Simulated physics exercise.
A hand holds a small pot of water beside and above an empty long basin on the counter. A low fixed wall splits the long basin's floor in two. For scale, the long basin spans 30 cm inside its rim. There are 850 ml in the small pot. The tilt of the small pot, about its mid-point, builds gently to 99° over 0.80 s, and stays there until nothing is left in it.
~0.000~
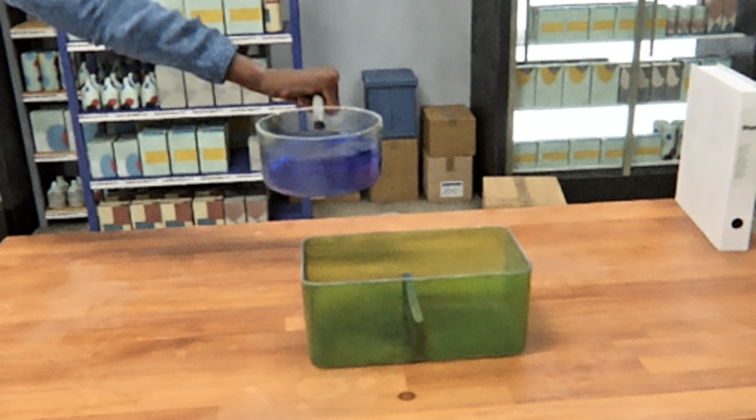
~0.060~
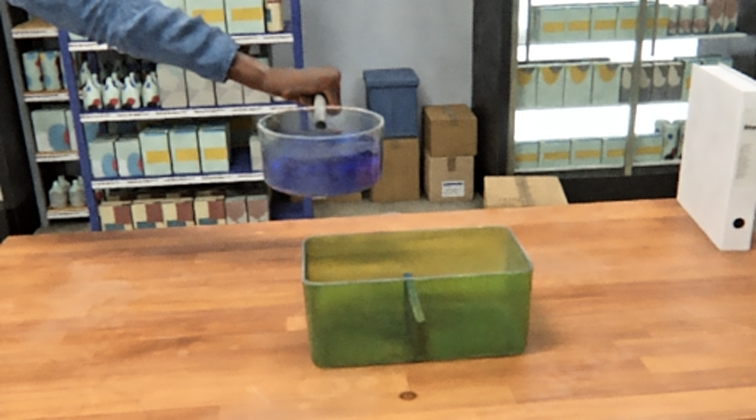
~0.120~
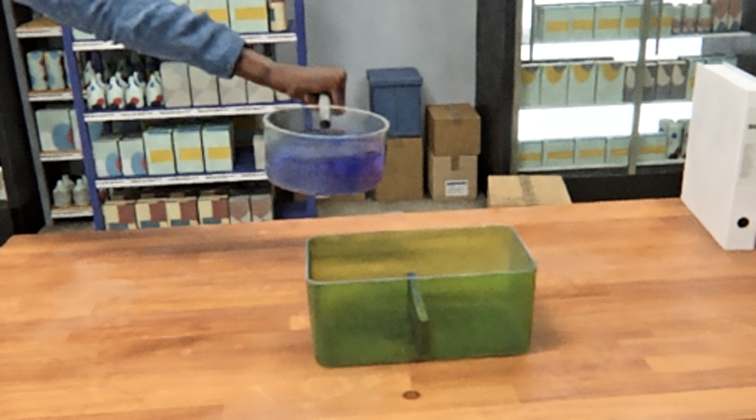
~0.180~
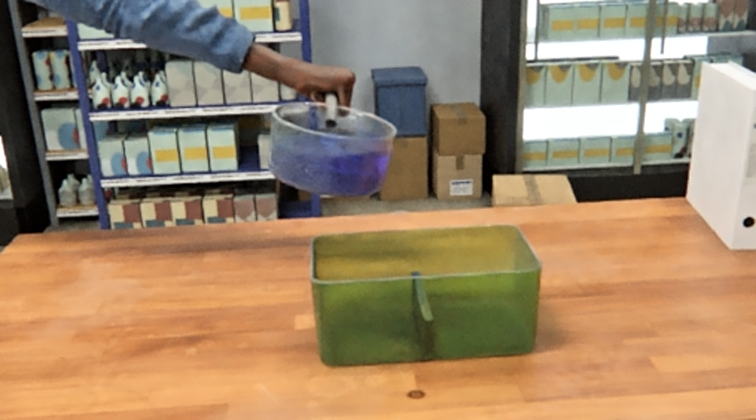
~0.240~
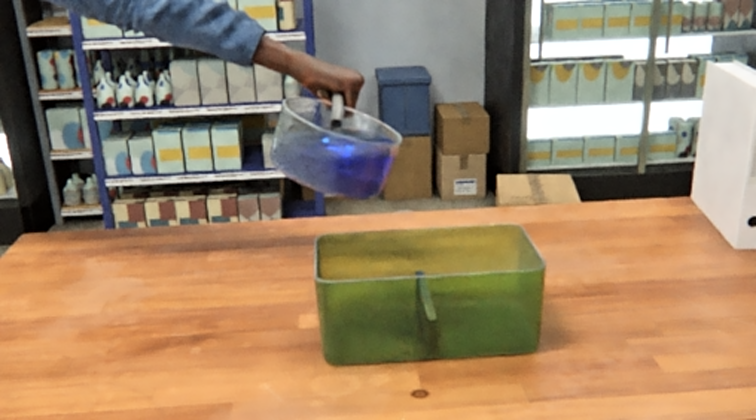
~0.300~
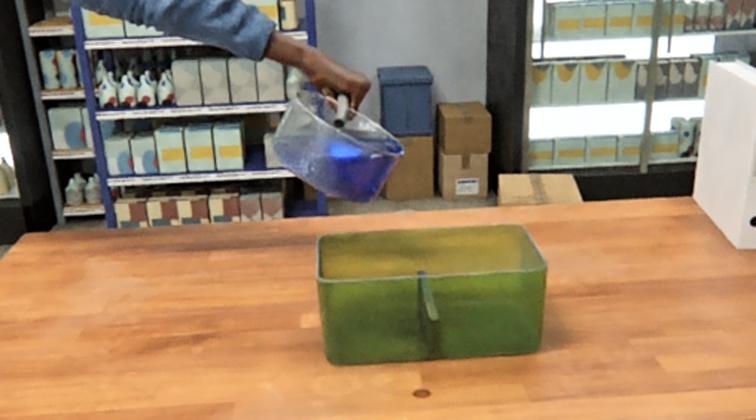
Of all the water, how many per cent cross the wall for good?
About 60 per cent.
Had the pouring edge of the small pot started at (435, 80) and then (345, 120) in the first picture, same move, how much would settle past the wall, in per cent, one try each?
In turn about 85 and 15 per cent.
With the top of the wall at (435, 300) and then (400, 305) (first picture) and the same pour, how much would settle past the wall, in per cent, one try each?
In turn about 25 and 85 per cent.
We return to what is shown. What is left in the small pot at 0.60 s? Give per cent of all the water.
Some 38 per cent.
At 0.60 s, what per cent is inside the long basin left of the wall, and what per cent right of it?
Some 1 per cent left and 18 right.
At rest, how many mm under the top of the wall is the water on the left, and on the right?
Left about 42 mm, right about 34 mm.
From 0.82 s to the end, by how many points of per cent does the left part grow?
About 22 per cent.
By 0.60 s the tilt is 85° and 38 per cent is still to pour, 1 is left of the wall and 19 right of it.
By 0.82 s the tilt is 99° and 11 per cent is still to pour, 18 is left of the wall and 61 right of it.
By 1.05 s the tilt is 99° and 2 per cent is still to pour, 35 is left of the wall and 60 right of it.
By 1.30 s the tilt is 99° and 0 per cent is still to pour, 39 is left of the wall and 60 right of it.
At rest 39 per cent lies left of the wall, 60 right of it and 1 outside.
